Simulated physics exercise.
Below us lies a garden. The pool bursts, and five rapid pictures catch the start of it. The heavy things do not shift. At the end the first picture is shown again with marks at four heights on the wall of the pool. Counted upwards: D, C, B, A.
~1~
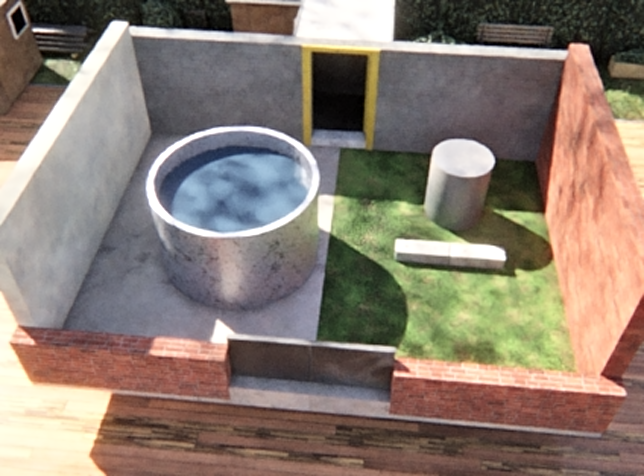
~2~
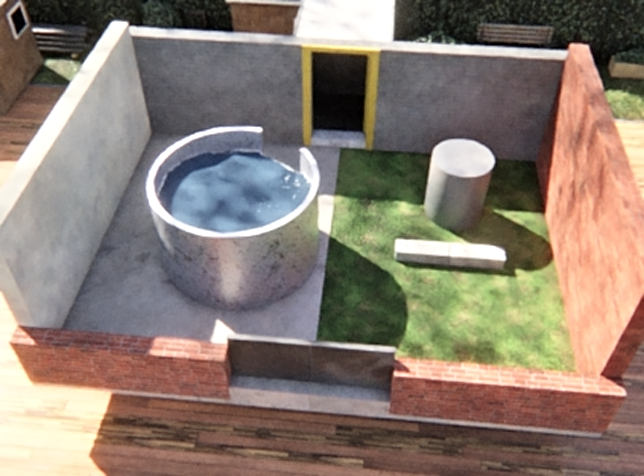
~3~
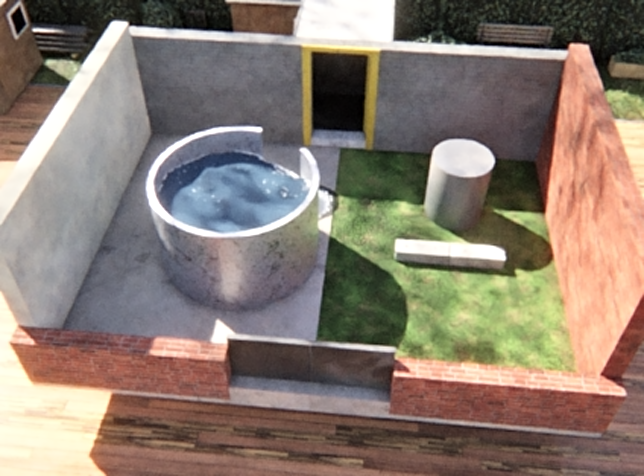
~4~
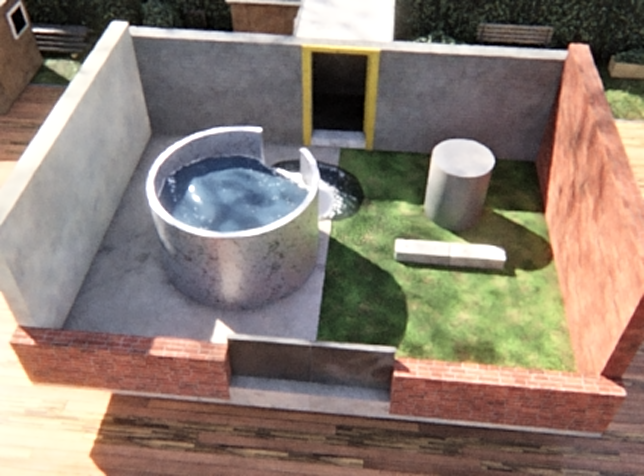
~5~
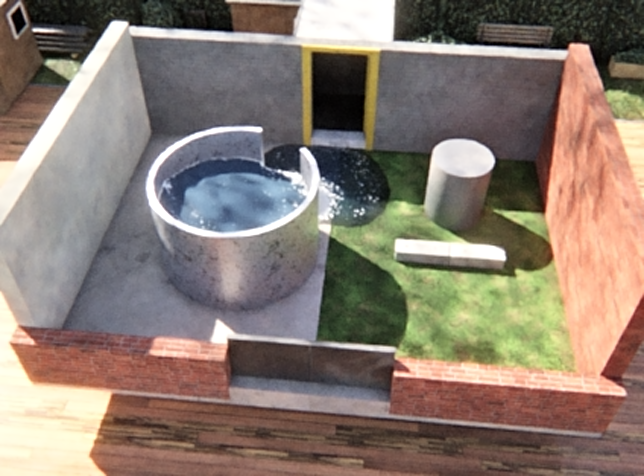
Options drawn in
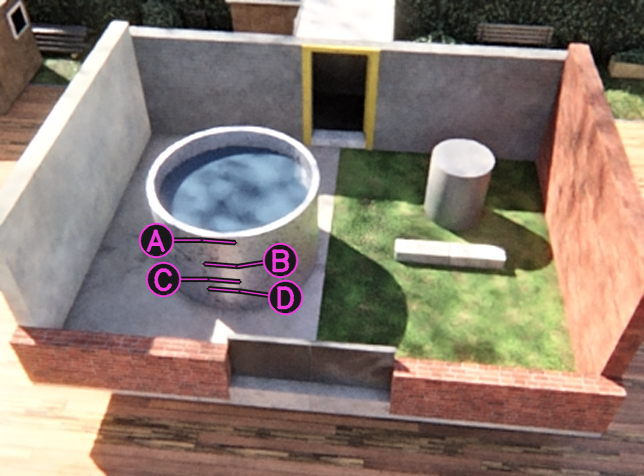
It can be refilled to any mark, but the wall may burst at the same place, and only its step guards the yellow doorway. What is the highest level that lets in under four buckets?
D.
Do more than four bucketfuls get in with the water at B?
Yes, it does.
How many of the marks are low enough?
One.
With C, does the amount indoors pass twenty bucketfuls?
No, it does not.
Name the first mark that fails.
C it is.
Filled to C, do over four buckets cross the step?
Yes, it does.
In magenta, A at (217, 241); B at (221, 265); C at (223, 280); D at (224, 289); from the bottom up D, C, B, A.
With A, dozens of bucketfuls pour in.
With B, dozens of bucketfuls pour in.
With C, about 8 bucketfuls get in.
With D, a bucket or two gets in.
